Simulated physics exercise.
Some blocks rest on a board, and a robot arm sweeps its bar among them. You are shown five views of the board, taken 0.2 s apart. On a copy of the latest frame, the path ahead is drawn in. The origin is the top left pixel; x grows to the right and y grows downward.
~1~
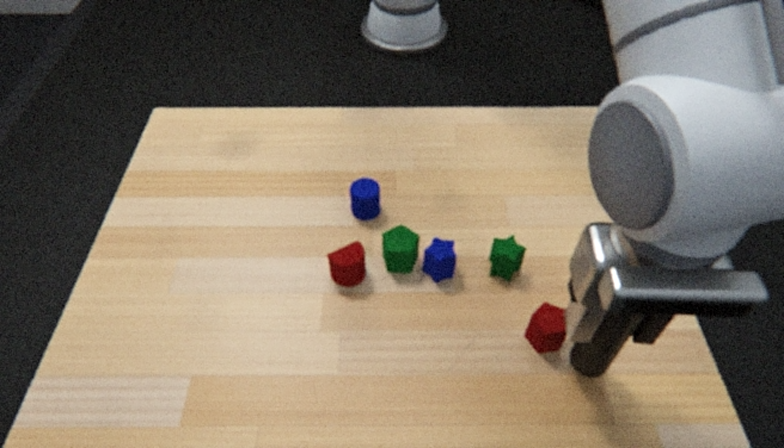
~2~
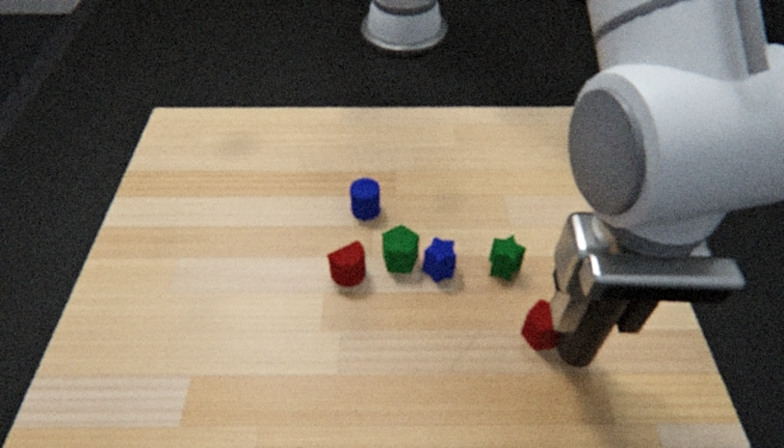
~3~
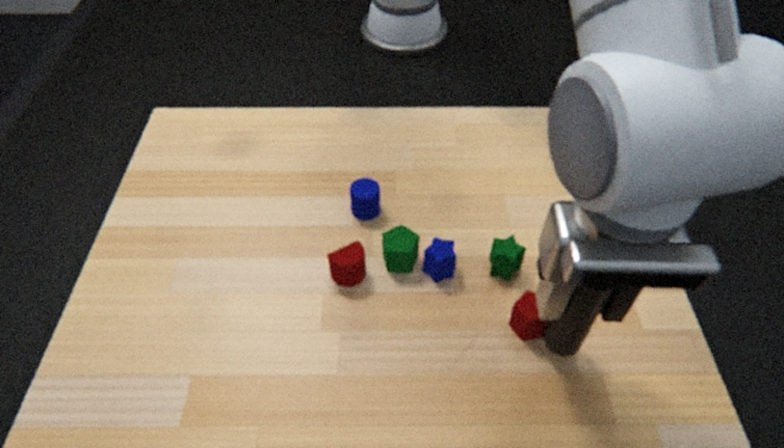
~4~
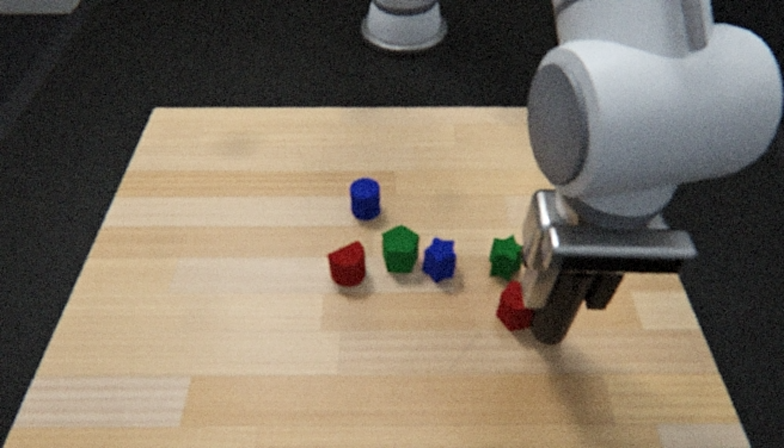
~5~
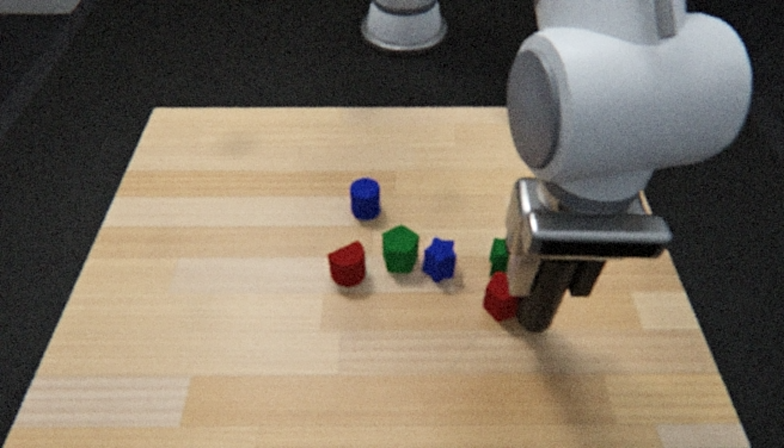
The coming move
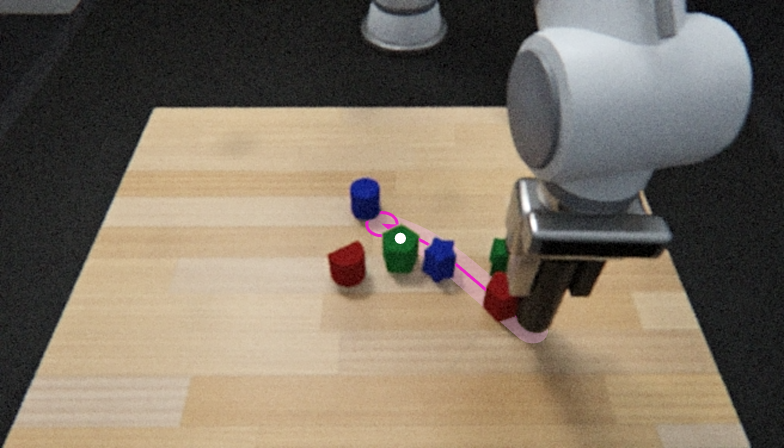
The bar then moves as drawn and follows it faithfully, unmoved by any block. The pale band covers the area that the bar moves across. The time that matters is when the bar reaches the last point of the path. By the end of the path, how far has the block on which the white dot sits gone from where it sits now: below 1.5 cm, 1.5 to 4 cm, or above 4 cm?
Travels over 4 cm.
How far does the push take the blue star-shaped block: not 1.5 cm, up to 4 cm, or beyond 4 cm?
Range: Over 4 cm.
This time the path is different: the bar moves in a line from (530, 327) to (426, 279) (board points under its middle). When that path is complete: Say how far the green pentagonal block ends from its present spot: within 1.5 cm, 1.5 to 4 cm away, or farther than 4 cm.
Below 1.5 cm.
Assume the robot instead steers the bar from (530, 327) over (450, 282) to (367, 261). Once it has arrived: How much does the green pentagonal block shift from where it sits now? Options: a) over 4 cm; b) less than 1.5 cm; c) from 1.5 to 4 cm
Correct choice: A.
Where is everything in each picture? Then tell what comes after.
The first frame shows bar's lower end at (588, 361); blue cylinder at (365, 187); green pentagonal block at (400, 238); blue star-shaped block at (441, 248); red pentagonal block at (552, 318).
The second frame shows bar at (575, 352); red pentagonal block at (548, 315).
The third frame shows bar at (561, 341); red pentagonal block at (535, 305).
The fourth frame shows bar at (548, 330); red pentagonal block at (521, 295).
The fifth frame shows bar at (533, 319); blue cylinder at (365, 187); green pentagonal block at (400, 238); blue star-shaped block at (441, 248); red pentagonal block at (506, 285).
Drawn move, from (530, 327) by way of (480, 285) and (433, 248) to (382, 224); the dot is on the green pentagonal block.
What follows on the original path. One third of the way, bar at (481, 275); blue star-shaped block at (431, 239), turned 20° anticlockwise; red pentagonal block at (452, 256), turned 60° anticlockwise.
Two thirds of the way, bar at (433, 237); green pentagonal block at (378, 230), turned 45° anticlockwise; blue star-shaped block at (406, 220), turned 15° clockwise; red pentagonal block at (419, 248), turned 110° anticlockwise.
At the end, bar at (382, 214); blue cylinder at (351, 179); green pentagonal block at (352, 227), turned 90° anticlockwise; blue star-shaped block at (354, 201); red pentagonal block at (419, 248), turned 110° anticlockwise.
